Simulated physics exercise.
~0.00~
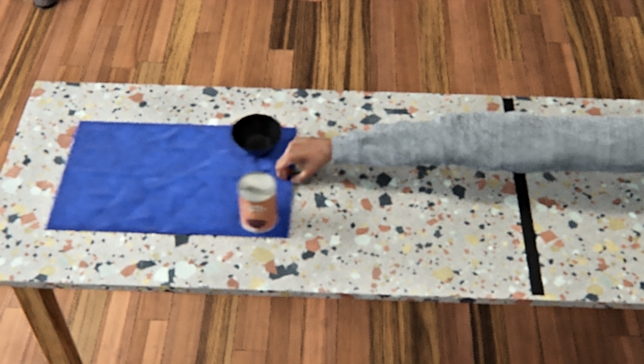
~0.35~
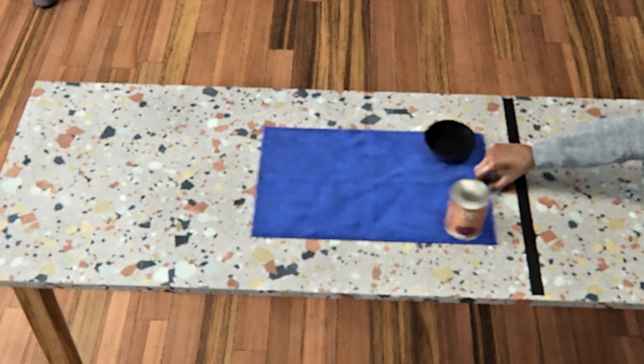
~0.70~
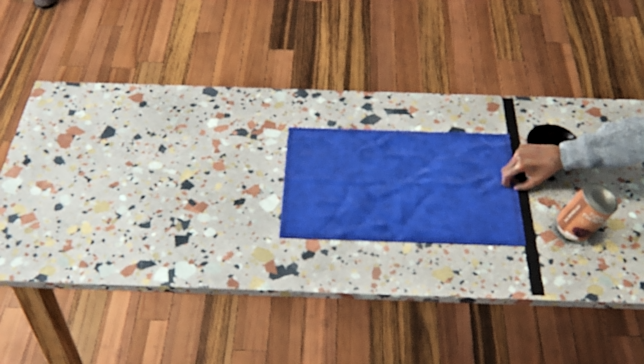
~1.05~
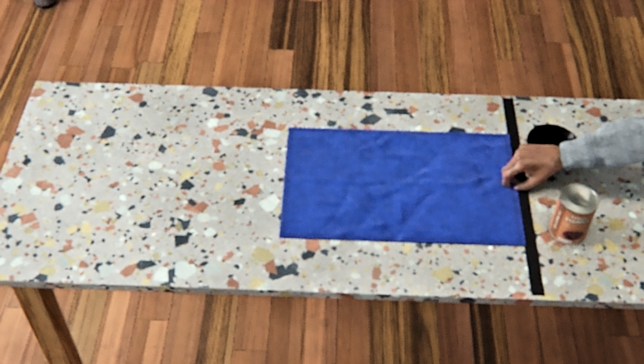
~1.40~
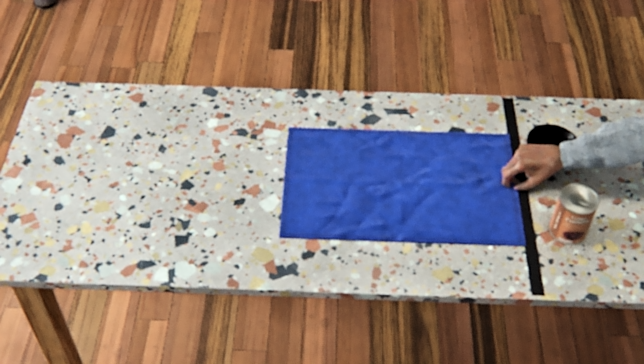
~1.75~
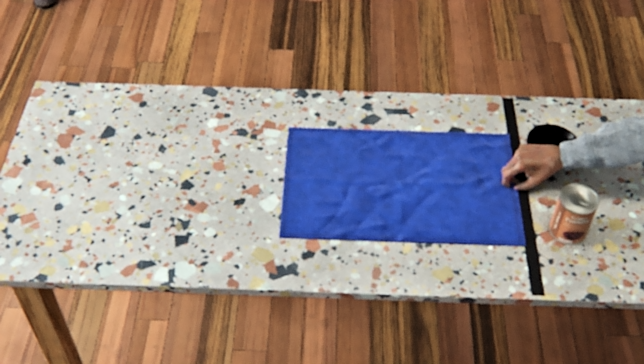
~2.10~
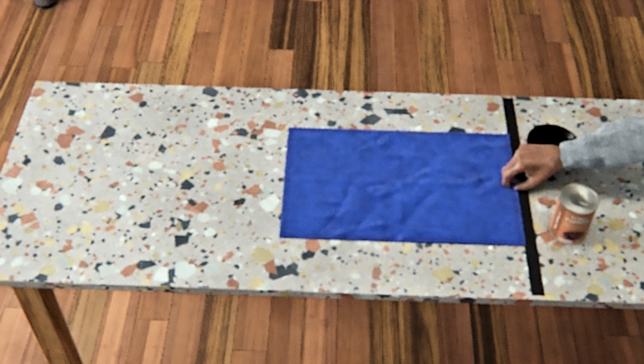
To begin with, a hand in a grey sleeve grips the right edge of a blue cloth on a speckled table, with a black bowl and an orange tin standing on it near that edge. The hand pulls the cloth to the right towards a strip of black tape, and both objects ride along. The cloth stops with its edge at the tape, while the bowl and tin slide off the front, the tin leaning. The tin then settles upright slightly to the left. Finally, everything stays still, with both objects beyond the tape and the hand still at the cloth's edge.
